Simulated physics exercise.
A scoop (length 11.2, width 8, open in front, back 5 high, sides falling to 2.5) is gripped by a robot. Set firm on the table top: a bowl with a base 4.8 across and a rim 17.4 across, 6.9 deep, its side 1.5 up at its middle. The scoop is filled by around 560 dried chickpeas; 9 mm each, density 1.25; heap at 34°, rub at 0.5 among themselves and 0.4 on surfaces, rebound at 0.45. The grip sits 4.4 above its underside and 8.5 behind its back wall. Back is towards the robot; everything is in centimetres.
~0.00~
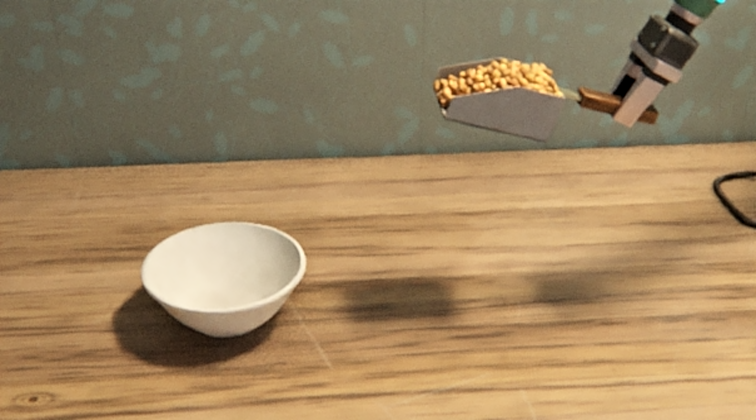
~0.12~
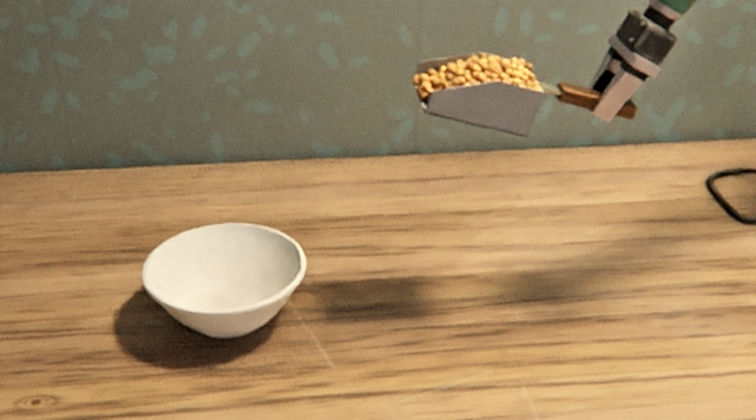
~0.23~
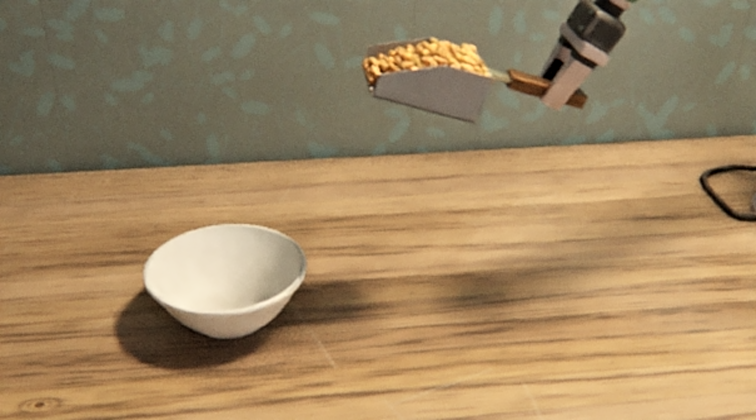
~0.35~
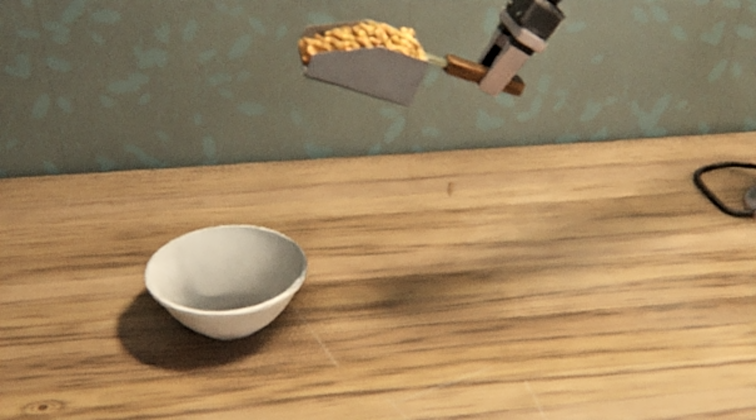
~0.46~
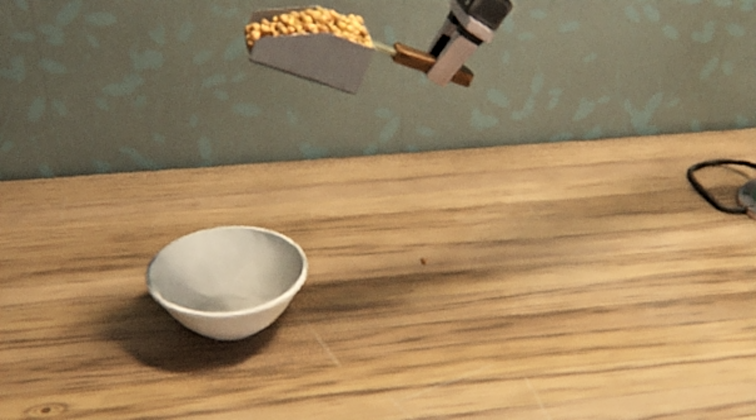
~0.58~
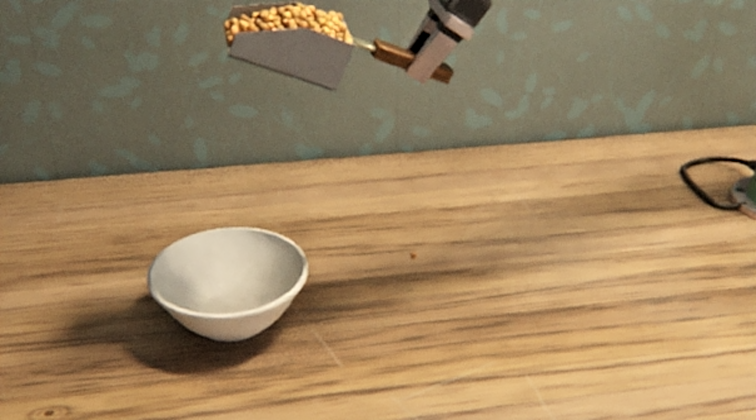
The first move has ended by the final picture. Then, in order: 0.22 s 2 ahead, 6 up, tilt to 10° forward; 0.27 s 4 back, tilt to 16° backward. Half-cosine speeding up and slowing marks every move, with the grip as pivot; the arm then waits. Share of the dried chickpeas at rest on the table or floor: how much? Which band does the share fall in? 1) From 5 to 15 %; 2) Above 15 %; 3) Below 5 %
Below 5 % (3).
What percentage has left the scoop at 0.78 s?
By then near 0 % is out.
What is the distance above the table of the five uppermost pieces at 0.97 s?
About 40 cm.
After 0.78 s, tilted 9° forward, highest piece 37 above the table; 551 on the scoop, 1 on the table or floor, 4 in flight or on a rim.
After 0.97 s, tilted 8° backward, highest piece 40 above the table; 478 on the scoop, 15 in the bowl, 1 on the table or floor, 62 in flight or on a rim.
After 1.27 s, tilted 16° backward, highest piece 41 above the table; 459 on the scoop, 83 in the bowl, 2 on the table or floor, 12 in flight or on a rim.
After 2.32 s, tilted 16° backward, highest piece 41 above the table; 459 on the scoop, 90 in the bowl, 7 on the table or floor.
In the end, 459 on the scoop, 90 in the bowl, 7 on the table or floor. That is 1 % on the table or floor.
